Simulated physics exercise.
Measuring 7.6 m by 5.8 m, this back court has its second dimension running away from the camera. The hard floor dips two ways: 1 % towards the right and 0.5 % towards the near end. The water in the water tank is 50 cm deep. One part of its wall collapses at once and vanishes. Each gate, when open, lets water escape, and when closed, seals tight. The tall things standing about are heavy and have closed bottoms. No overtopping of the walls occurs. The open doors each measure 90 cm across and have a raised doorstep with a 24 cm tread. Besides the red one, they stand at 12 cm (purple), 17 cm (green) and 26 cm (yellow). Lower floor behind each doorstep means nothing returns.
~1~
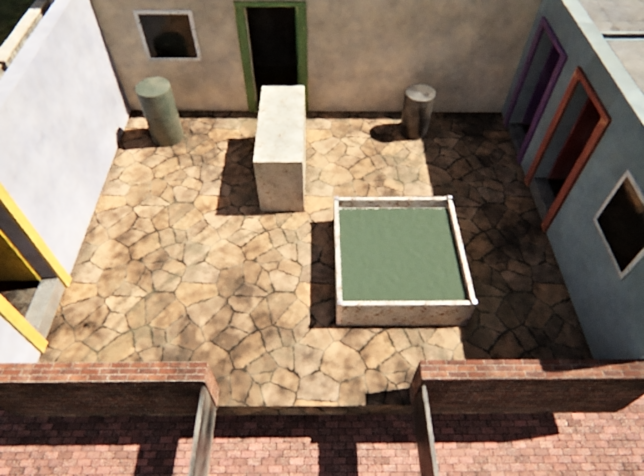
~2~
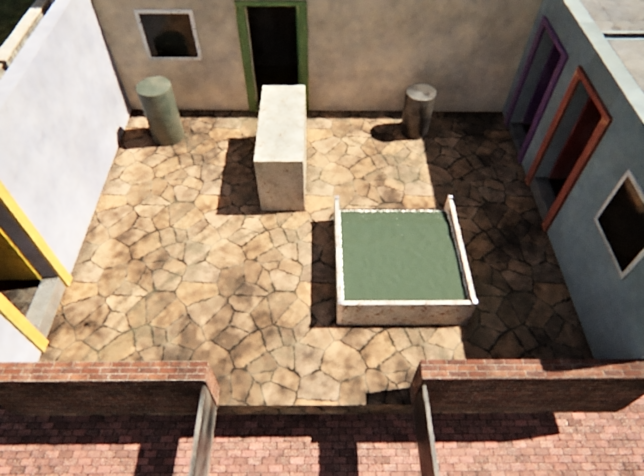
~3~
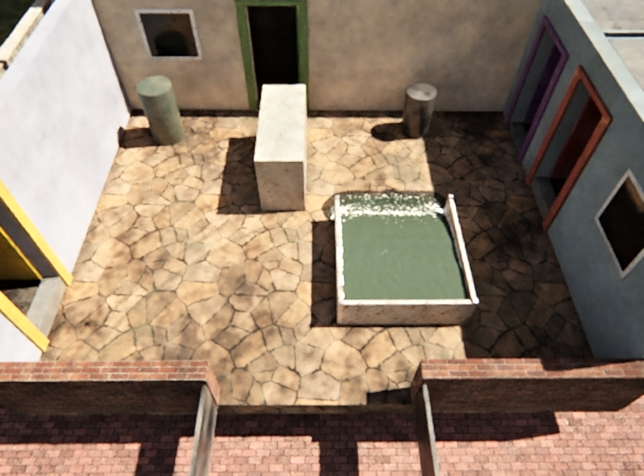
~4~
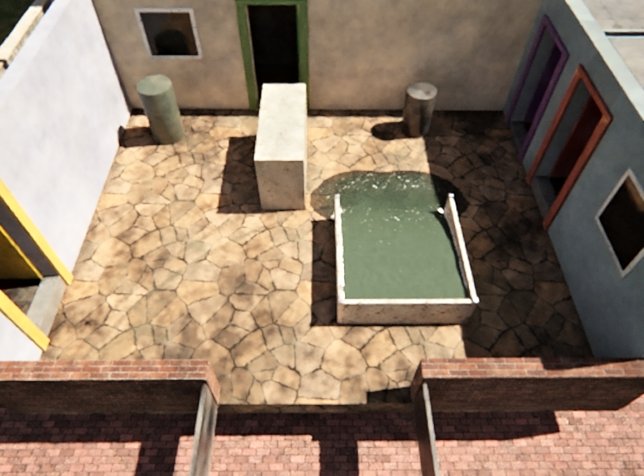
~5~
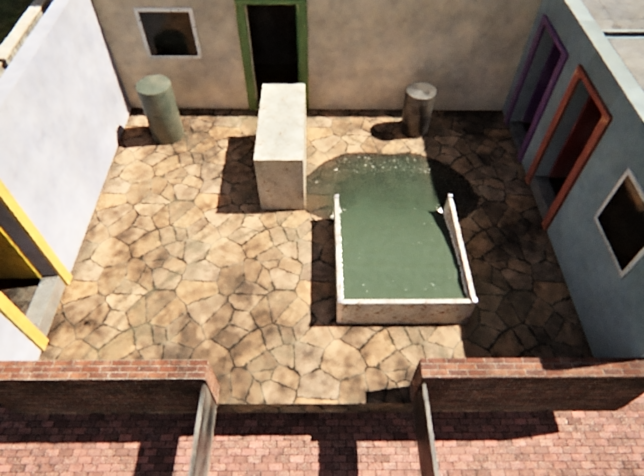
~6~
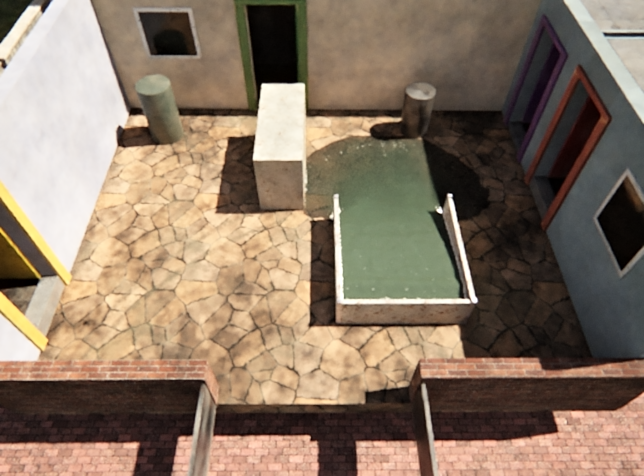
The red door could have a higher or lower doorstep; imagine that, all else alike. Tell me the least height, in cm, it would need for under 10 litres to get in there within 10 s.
You would need roughly 7 cm.
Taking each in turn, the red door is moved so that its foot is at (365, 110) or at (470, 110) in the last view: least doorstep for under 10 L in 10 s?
Minimums: About 24 cm and 20 cm.
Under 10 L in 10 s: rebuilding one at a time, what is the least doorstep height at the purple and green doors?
You'd want some 18 cm at purple and some 8.5 cm at green.
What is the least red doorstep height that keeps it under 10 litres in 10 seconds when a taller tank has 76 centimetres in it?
About 10.0 cm.
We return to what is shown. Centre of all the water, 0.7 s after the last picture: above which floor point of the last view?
The water is centred around (389, 214) in the last picture's pixels.
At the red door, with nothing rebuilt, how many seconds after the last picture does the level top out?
Crest at t of about 6.0 s.
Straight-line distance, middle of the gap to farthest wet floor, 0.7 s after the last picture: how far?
It gets close to 3.4 metres out.
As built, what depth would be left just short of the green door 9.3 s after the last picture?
It works out to about 2.0 centimetres deep.
Then, 0.7 s after the last picture water covers 25 % of the floor, deepest (30 cm) near (379, 111); it has not reached the red door.
Then, 2.3 s after the last picture water covers 35 % of the floor, deepest (28 cm) near (503, 117); 2 cm at the red door, 0 litres in over its 23 cm doorstep.
Then, 9.3 s after the last picture water covers 90 % of the floor, deepest (12 cm) near (601, 385); 7 cm at the red door, 0 litres in over its 23 cm doorstep.
At the red door as built, the water peaked near 9 cm, 5.9 s after the last picture.
Run again over the same 10 s with other heights there, 19 litres in over 6 cm, 4 litres over 8 cm. The limit of 10 litres is kept from about 7 cm up.
